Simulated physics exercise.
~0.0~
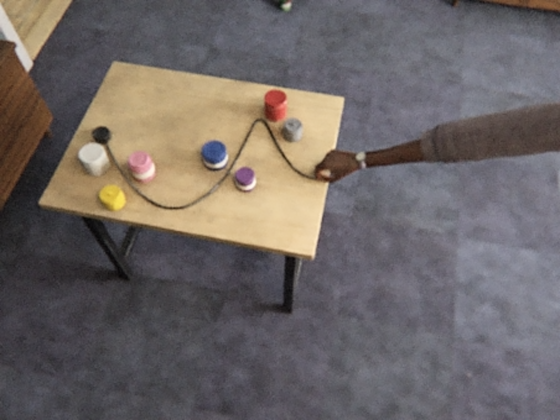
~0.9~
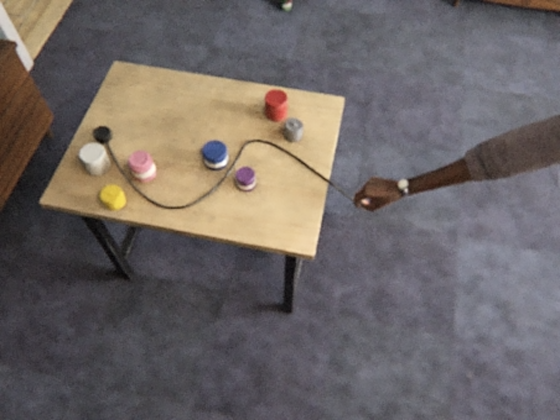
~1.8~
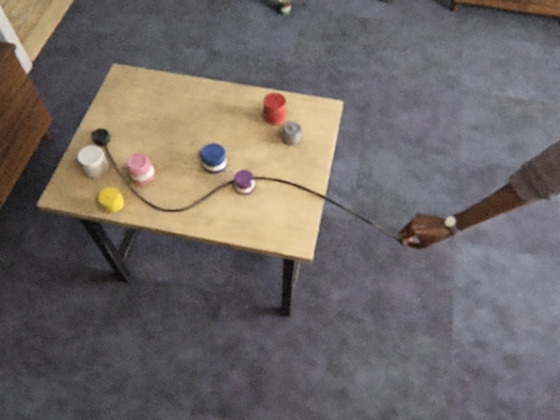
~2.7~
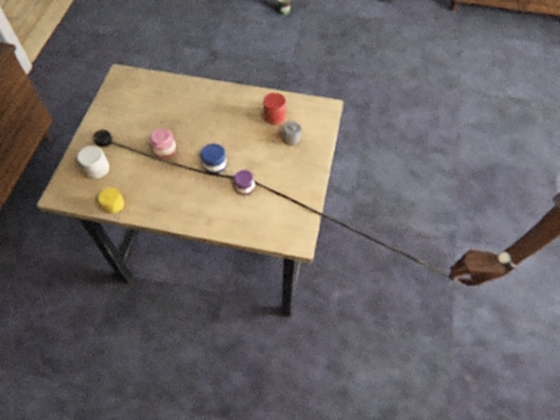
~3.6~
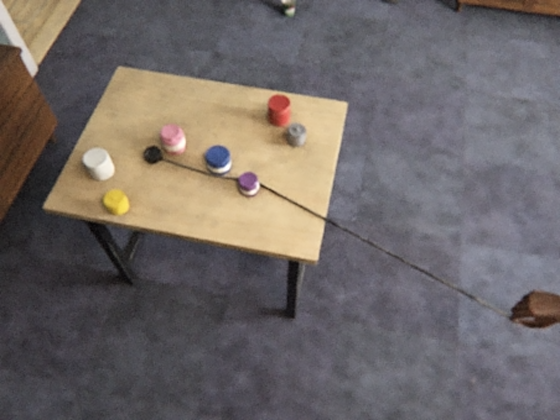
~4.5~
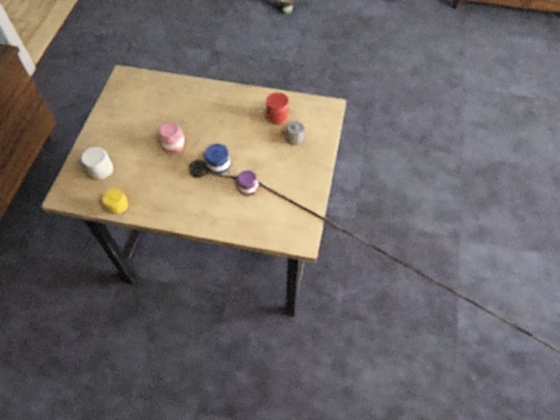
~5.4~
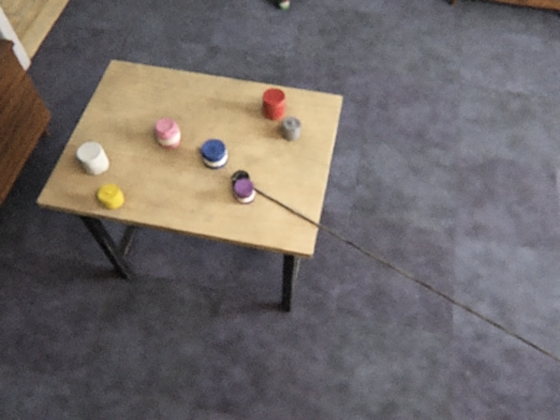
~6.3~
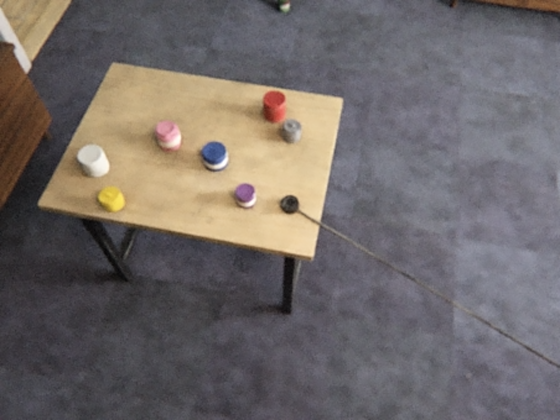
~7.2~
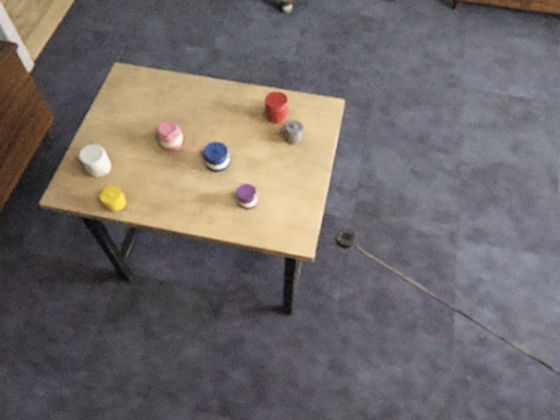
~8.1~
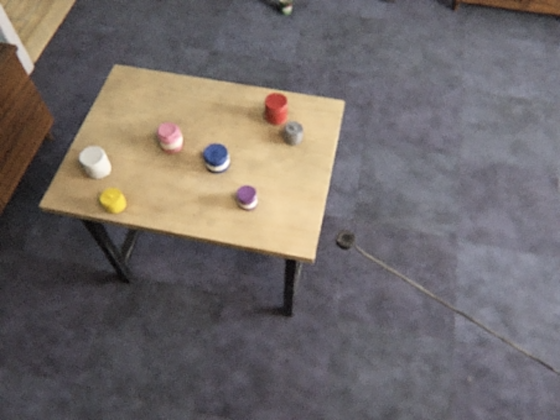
On a wooden table among seven small pots and tins, a hand drew a long black cord rightwards, straightening it and nudging the pink jar up and right, then dragged the round black object past the purple tin and off the table's right edge.
